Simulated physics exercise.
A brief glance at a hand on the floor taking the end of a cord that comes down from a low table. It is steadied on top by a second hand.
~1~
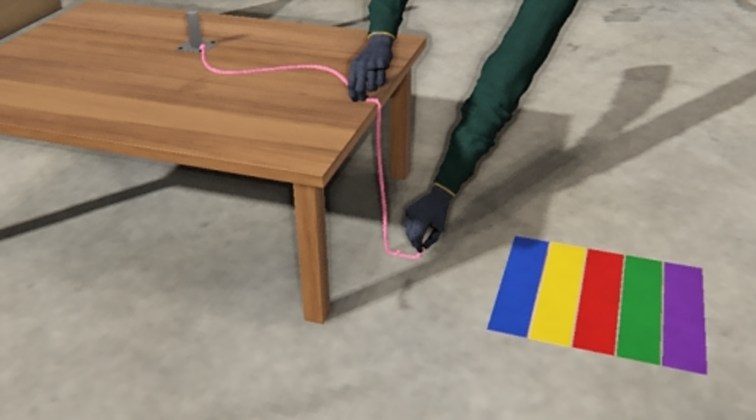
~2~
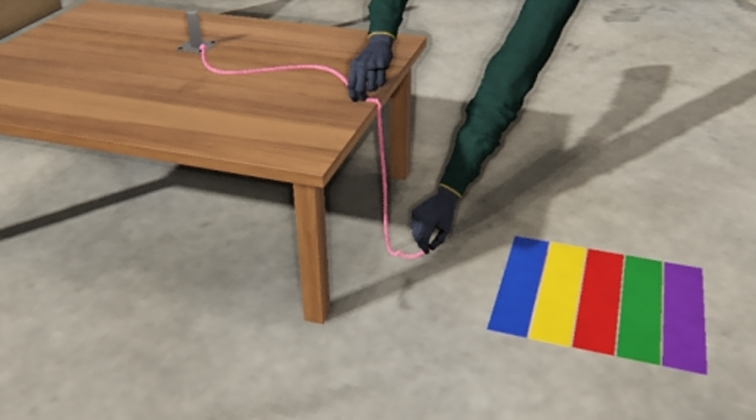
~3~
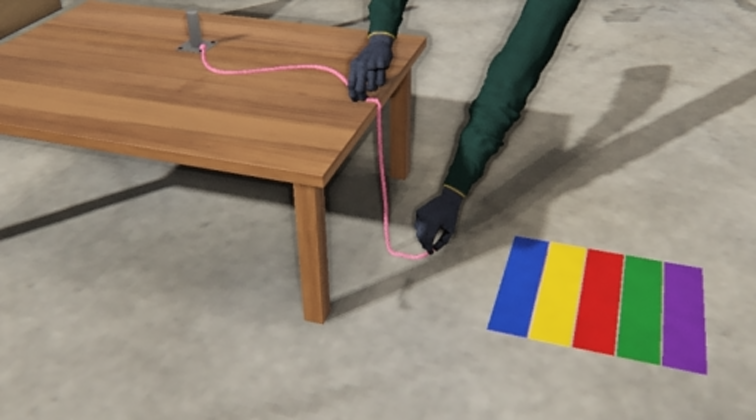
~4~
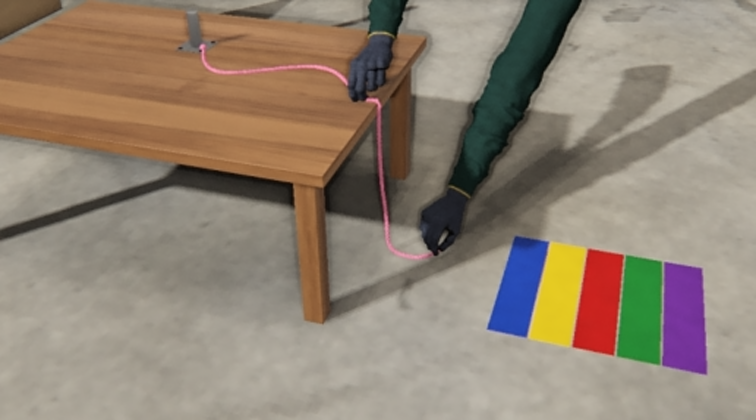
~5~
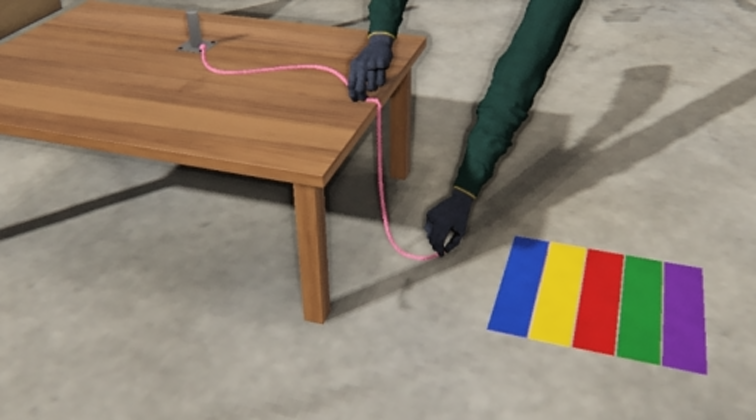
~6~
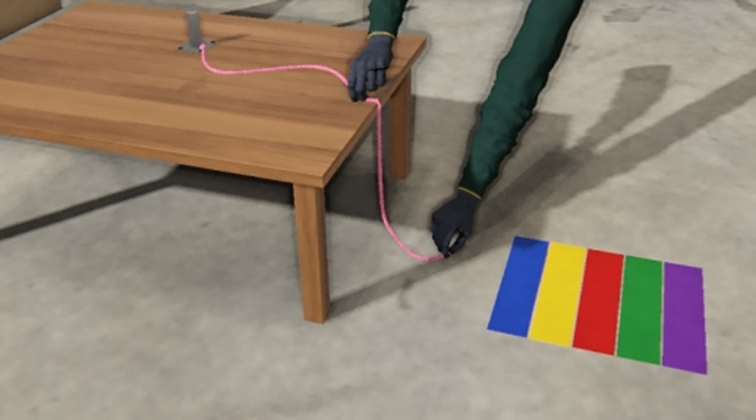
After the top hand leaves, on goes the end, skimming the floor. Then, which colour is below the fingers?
The red one is below them.
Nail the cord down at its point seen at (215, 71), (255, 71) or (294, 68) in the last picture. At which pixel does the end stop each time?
Approximately (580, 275), (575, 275) and (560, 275), respectively.
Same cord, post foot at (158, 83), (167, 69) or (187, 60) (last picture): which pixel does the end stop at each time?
First close to (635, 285), next close to (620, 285), last close to (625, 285).
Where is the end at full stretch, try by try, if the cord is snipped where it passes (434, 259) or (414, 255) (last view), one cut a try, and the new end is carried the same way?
Taking the tries in order, the answers are (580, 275) and (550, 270).
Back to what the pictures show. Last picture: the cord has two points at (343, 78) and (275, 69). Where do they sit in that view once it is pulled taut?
First point (373, 91), second point (305, 72).
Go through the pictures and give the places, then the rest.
The first picture shows end (423, 248); blue (512, 314); yellow (553, 322); red (596, 331); green (639, 340); purple (685, 349).
The second picture shows end (429, 249); cord through (204, 60) (256, 71) (333, 71) (366, 99) (383, 166) (387, 235).
The third picture shows end (433, 250).
The fourth picture shows end (439, 251); cord through (204, 60) (256, 71) (333, 71) (366, 99) (380, 165) (387, 235).
The fifth picture shows end (444, 251).
The sixth picture shows end (449, 252); cord through (204, 60) (256, 71) (333, 71) (366, 99) (380, 165) (393, 235).
Soon after, end near (524, 266); over blue.
After that, end near (575, 275); over yellow.
At the stop, end near (608, 281); over red. Over red.
